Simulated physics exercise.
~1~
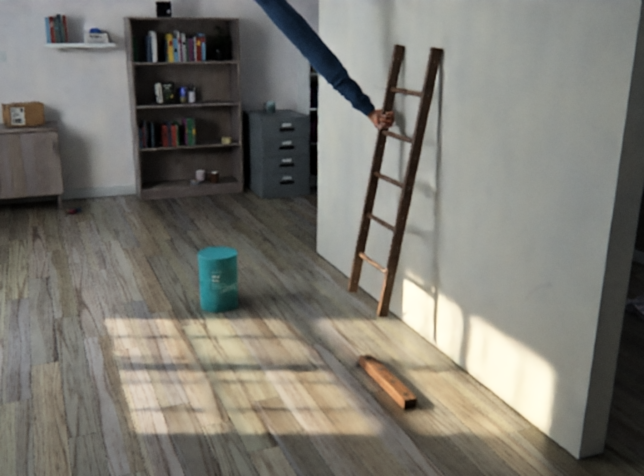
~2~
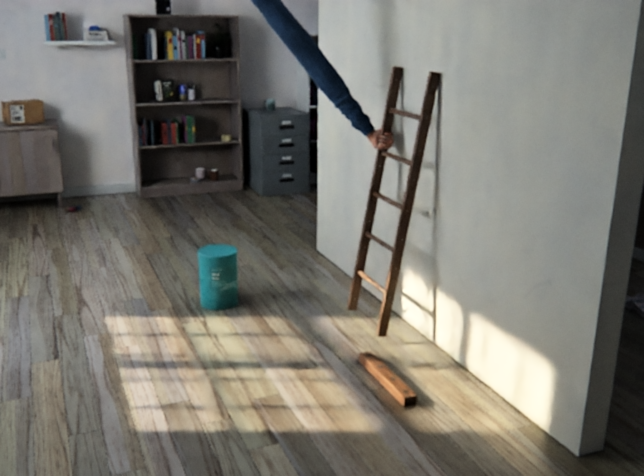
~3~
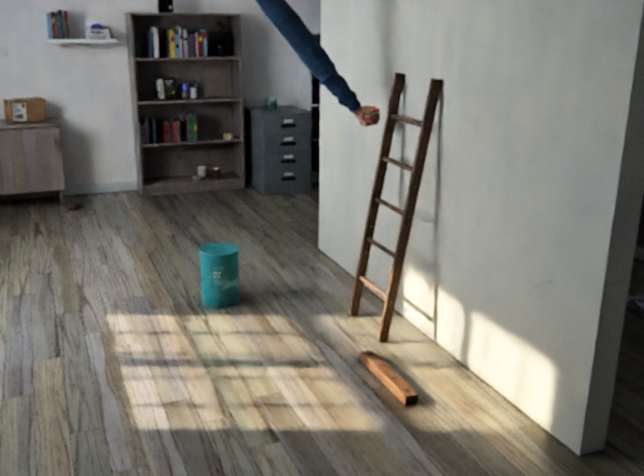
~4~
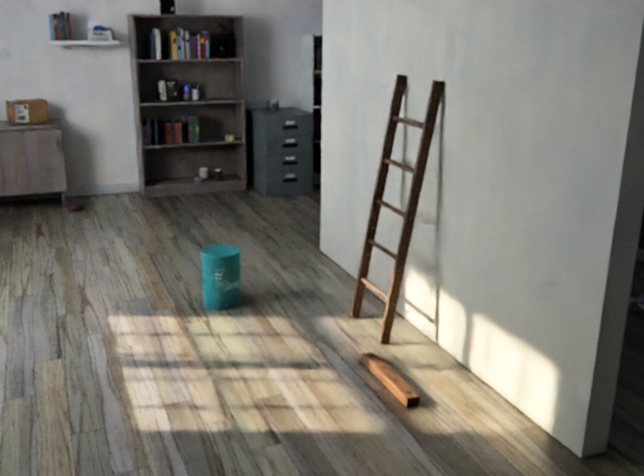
Brown wooden ladder being lowered against a pale wall by a blue-sleeved arm, which lets go and withdraws, leaving it leaning.
